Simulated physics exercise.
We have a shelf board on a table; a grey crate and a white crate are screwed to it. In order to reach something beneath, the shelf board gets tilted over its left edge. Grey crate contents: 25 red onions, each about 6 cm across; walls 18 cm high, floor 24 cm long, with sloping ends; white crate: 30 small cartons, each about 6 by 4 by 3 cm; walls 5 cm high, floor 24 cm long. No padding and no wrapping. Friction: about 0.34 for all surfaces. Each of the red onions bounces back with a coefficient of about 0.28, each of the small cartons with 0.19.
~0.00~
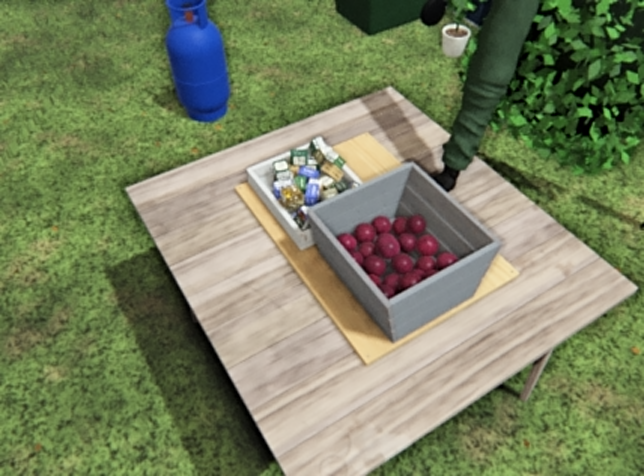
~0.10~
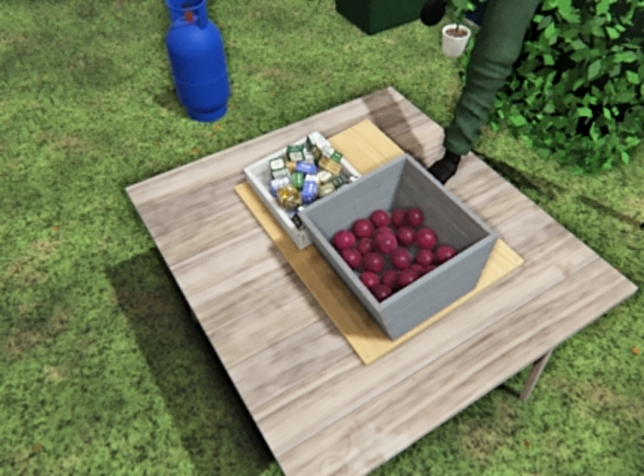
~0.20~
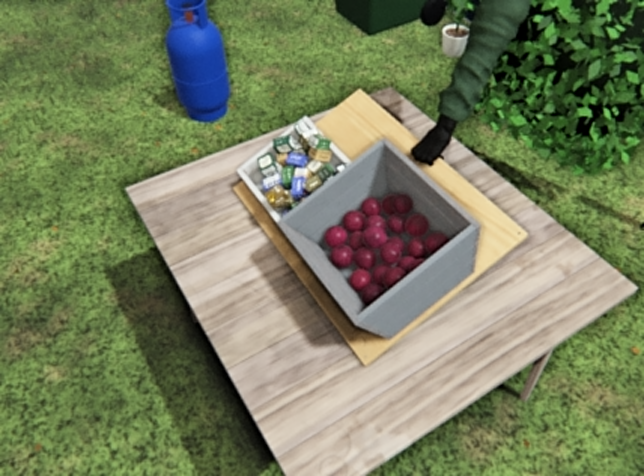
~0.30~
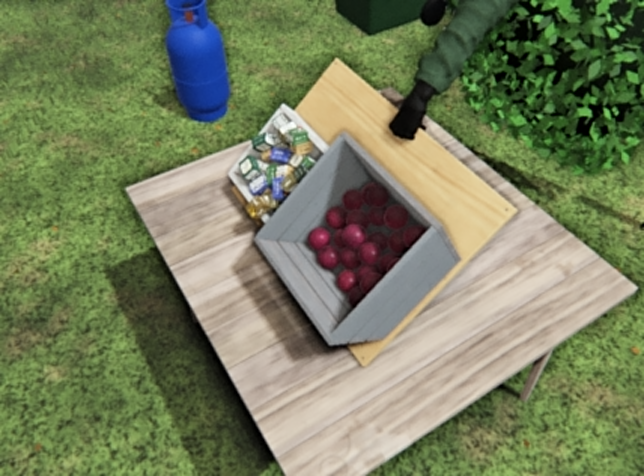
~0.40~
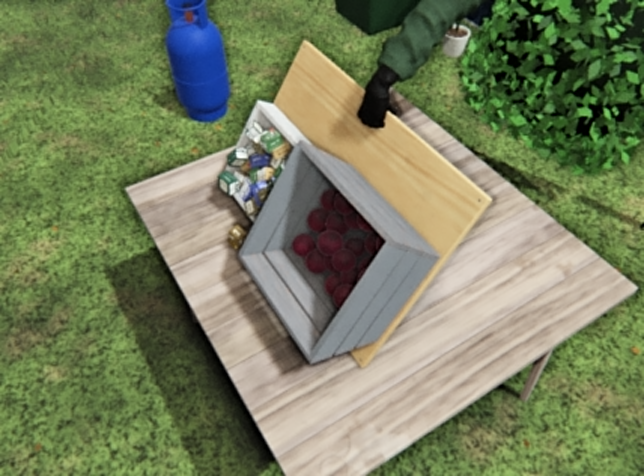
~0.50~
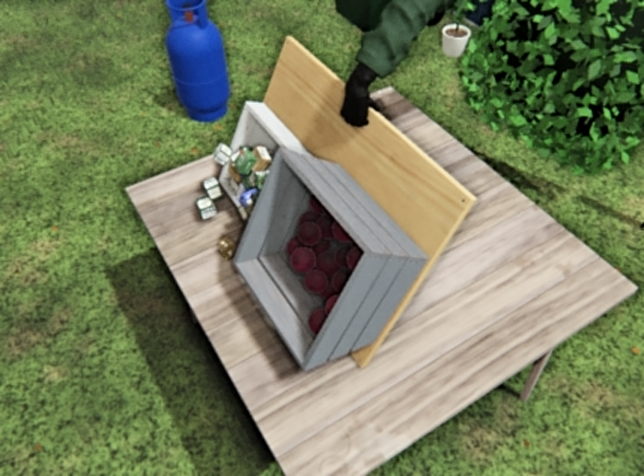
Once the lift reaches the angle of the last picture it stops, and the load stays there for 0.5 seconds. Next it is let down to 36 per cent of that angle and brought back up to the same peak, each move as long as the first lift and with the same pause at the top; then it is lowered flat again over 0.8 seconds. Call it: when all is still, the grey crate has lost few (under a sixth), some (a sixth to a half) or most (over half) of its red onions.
It has lost few.
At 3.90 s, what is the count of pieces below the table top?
Around 2.
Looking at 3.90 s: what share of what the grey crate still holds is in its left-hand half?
It works out to around 70 in a hundred.
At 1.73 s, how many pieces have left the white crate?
White crate - close to 14.
After 1.04 s, tilt 62°; the grey crate has all 25 and the white crate is down by 12 of 30.
After 1.73 s, tilt 40°; the grey crate is down by 1 of 25 and the white crate is down by 14 of 30.
After 2.68 s, tilt 55°; the grey crate is down by 1 of 25 and the white crate is down by 14 of 30.
Final count (at 3.90 s), the grey crate is down by 1 of 25 and the white crate is down by 14 of 30. Asked share, 1 of 25, 4 per cent.
